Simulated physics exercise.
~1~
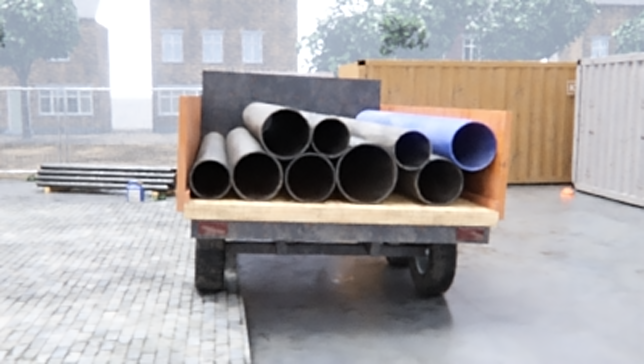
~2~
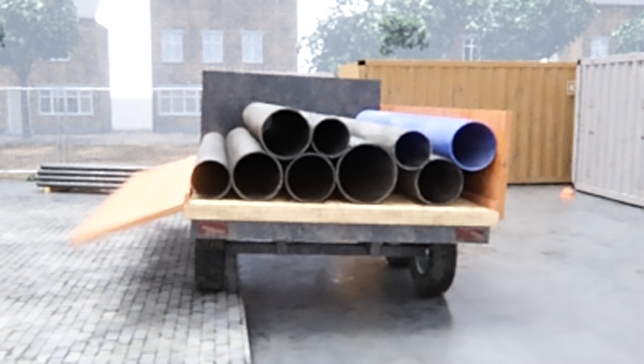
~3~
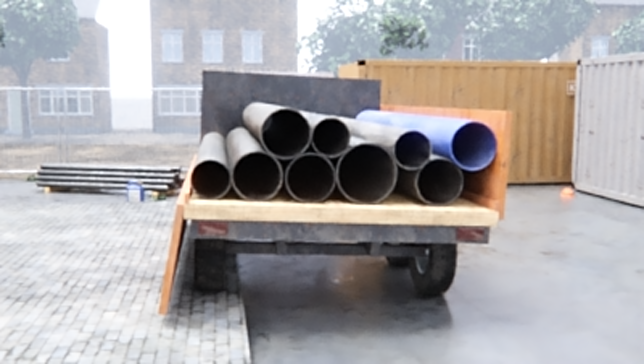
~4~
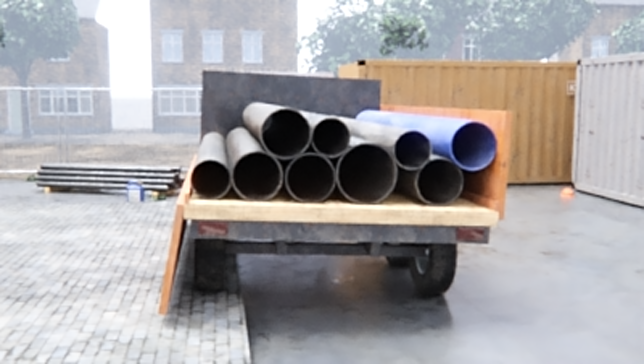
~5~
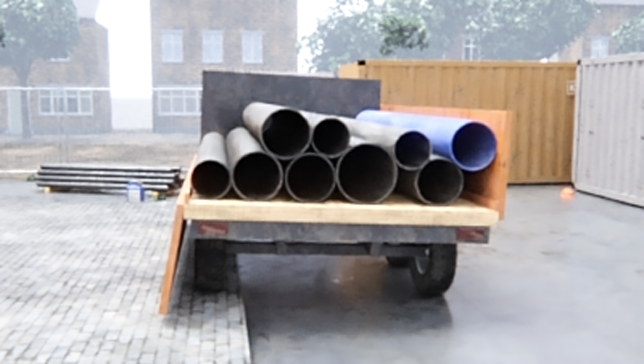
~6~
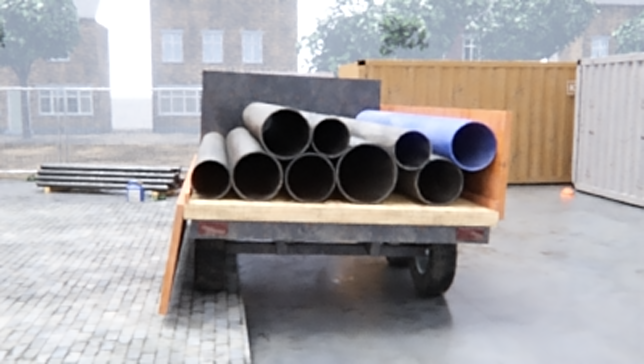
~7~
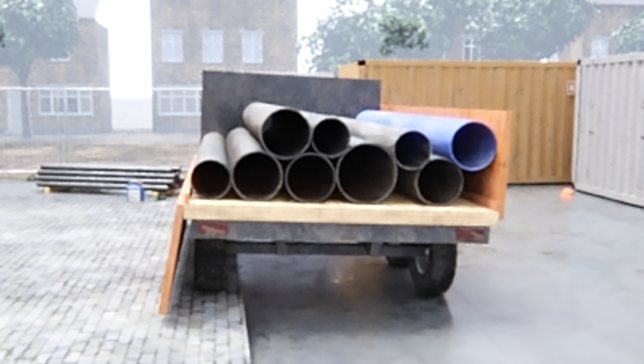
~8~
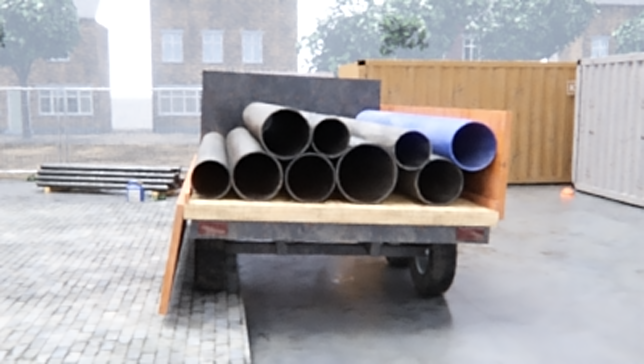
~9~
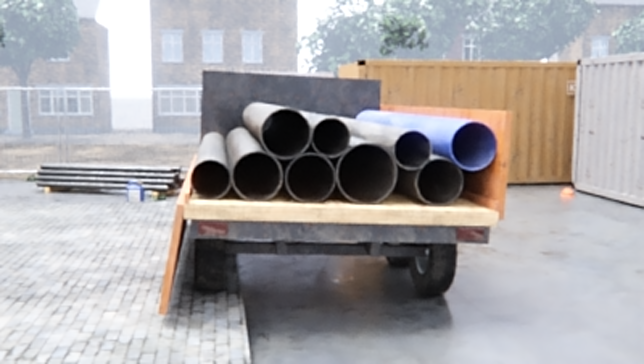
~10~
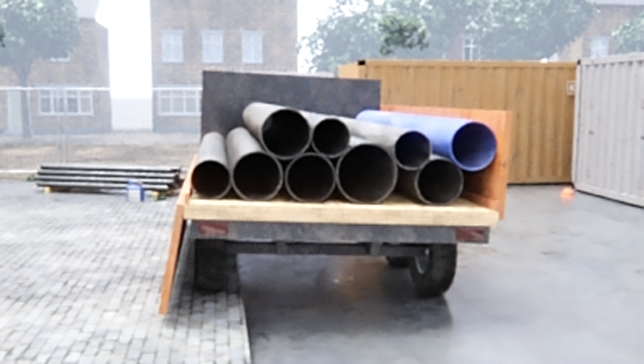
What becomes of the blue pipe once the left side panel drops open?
The blue pipe stays aboard the trailer, resting on top of other pipes near the upright right panel.
The footage shows the back of a parked flatbed trailer stacked with dark pipes and one blue pipe. The left side panel swings outward and down until it hangs below the deck, while the right panel stays upright and the whole load remains in place.
